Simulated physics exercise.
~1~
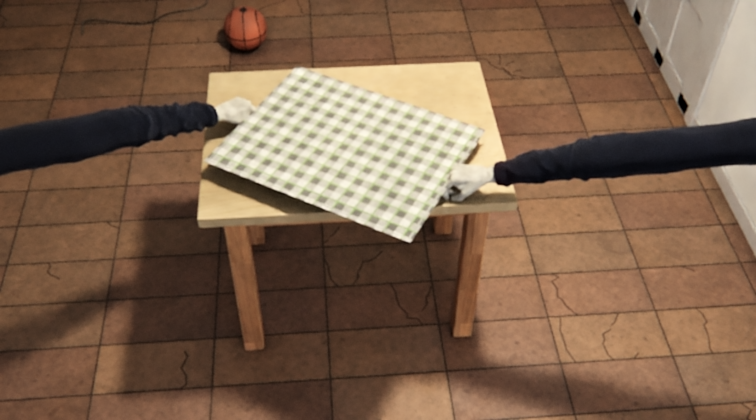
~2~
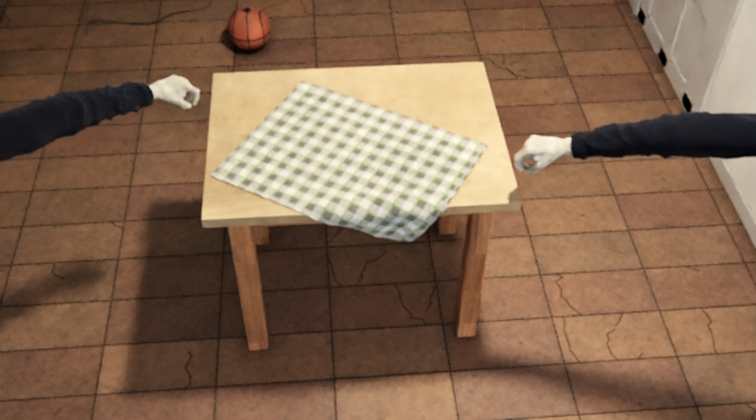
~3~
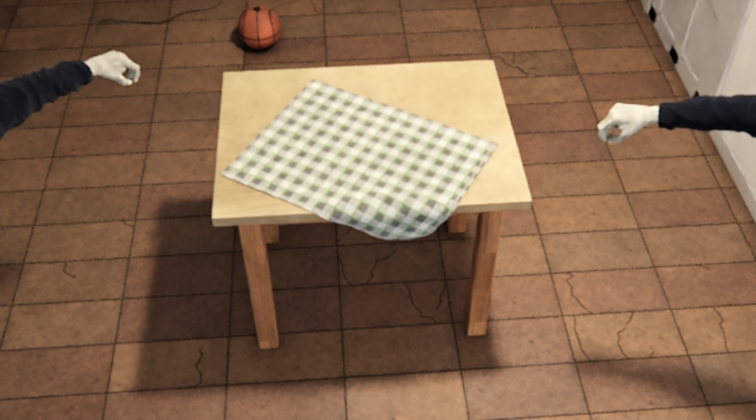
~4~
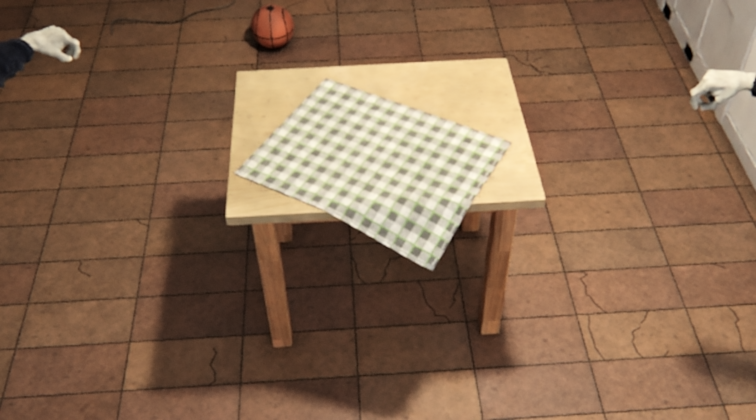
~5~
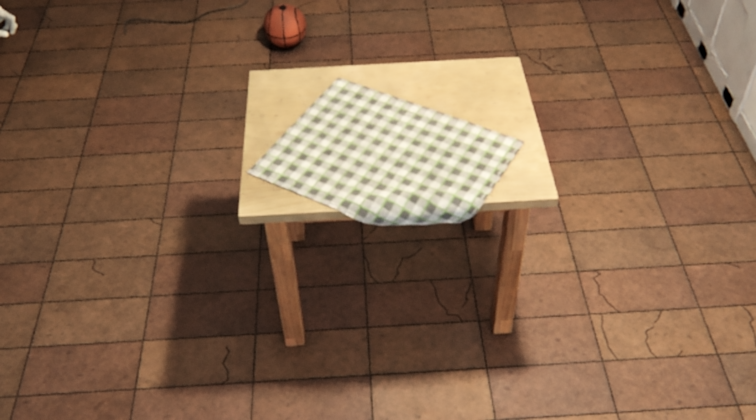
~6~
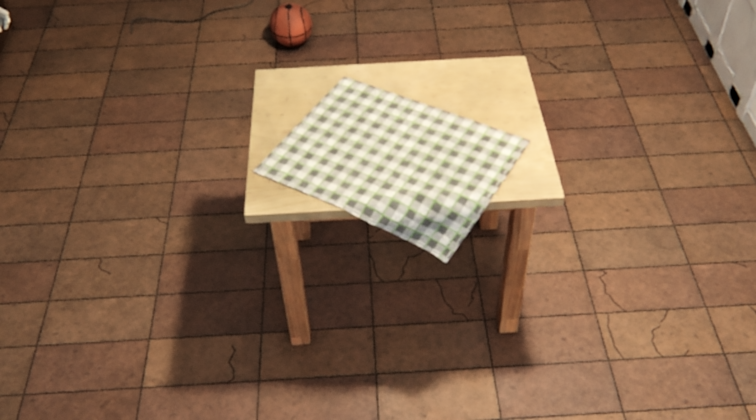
Checked cloth dropping from two gloved hands onto a wooden table, its front corner flapping over the edge as it stays put.
